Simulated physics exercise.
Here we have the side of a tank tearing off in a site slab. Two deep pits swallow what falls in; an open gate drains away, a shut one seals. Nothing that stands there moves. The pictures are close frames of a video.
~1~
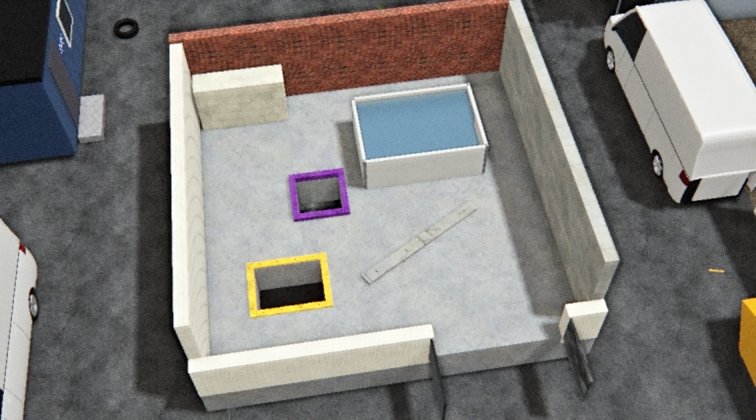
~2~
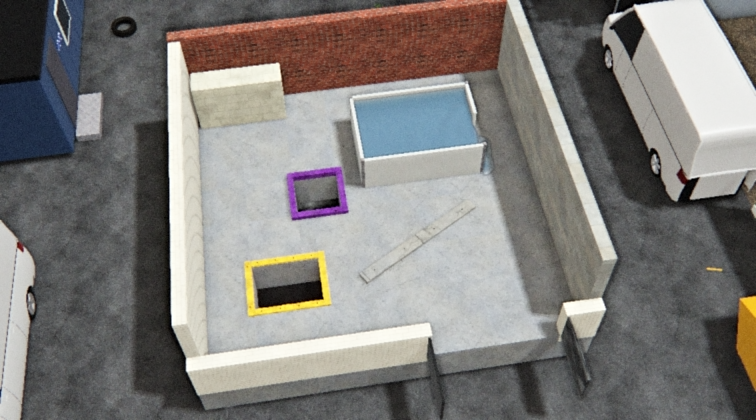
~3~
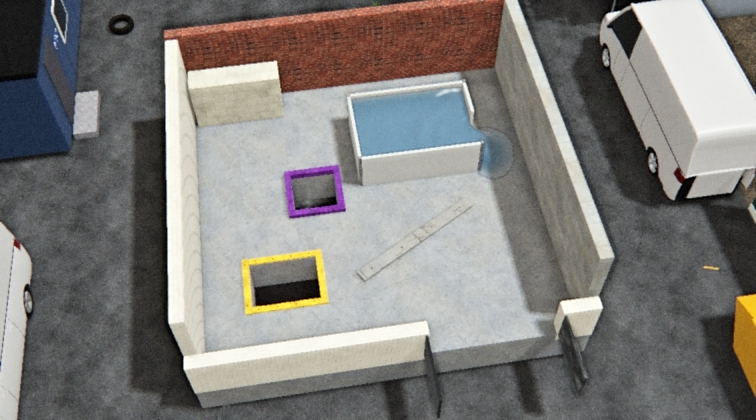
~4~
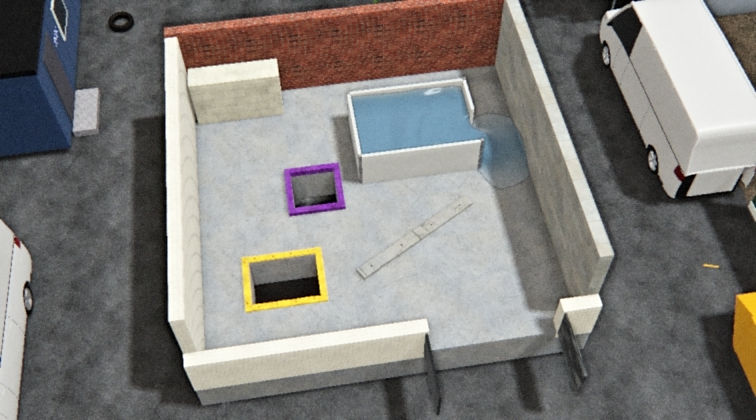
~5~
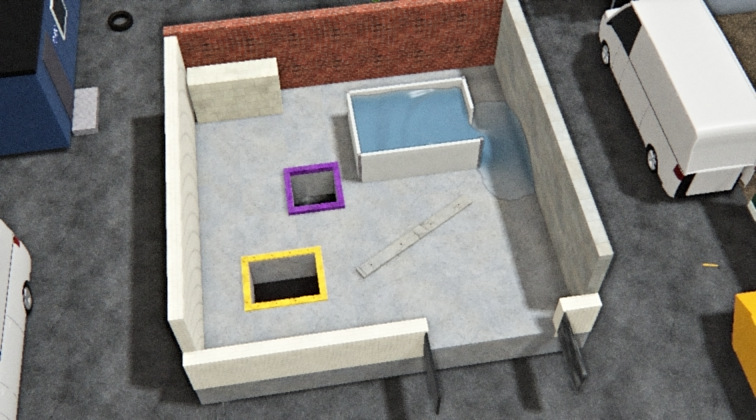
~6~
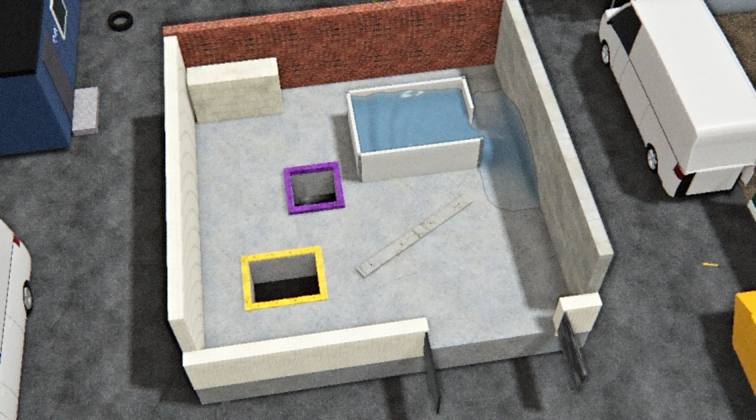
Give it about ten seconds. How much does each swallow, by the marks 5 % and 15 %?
One by one: The gate takes over 15 %; the yellow pit takes under 5 %; the purple pit takes under 5 %.
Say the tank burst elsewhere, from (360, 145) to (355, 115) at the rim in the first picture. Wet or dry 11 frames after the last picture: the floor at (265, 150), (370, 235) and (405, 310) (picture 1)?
One after the other: Wet, flooded, no water.
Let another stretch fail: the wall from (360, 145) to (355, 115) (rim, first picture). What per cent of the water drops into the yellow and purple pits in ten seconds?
In per cent: Yellow 10, purple 10.
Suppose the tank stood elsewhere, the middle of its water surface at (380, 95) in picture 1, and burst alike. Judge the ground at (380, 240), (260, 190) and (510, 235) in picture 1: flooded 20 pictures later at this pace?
One after the other: Dry, clear, awash.
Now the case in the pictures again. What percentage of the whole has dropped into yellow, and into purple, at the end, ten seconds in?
About 0 and 0 per cent.
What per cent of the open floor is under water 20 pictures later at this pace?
I make it 45 per cent.
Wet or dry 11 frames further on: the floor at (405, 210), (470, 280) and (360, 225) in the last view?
As listed: No water, covered, no water.
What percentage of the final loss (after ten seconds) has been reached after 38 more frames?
About 70 per cent.
A moment on, water covers 15 % of the floor; the gate 0 %, the yellow pit 0 %, the purple pit 0 %.
Next, water covers 30 % of the floor; the gate 2 %, the yellow pit 0 %, the purple pit 0 %.
Then, water covers 45 % of the floor; the gate 11 %, the yellow pit 0 %, the purple pit 0 %.
Later, water covers 65 % of the floor; the gate 24 %, the yellow pit 0 %, the purple pit 0 %.
In the end, water covers 80 % of the floor; the gate 35 %, the yellow pit 0 %, the purple pit 0 %.
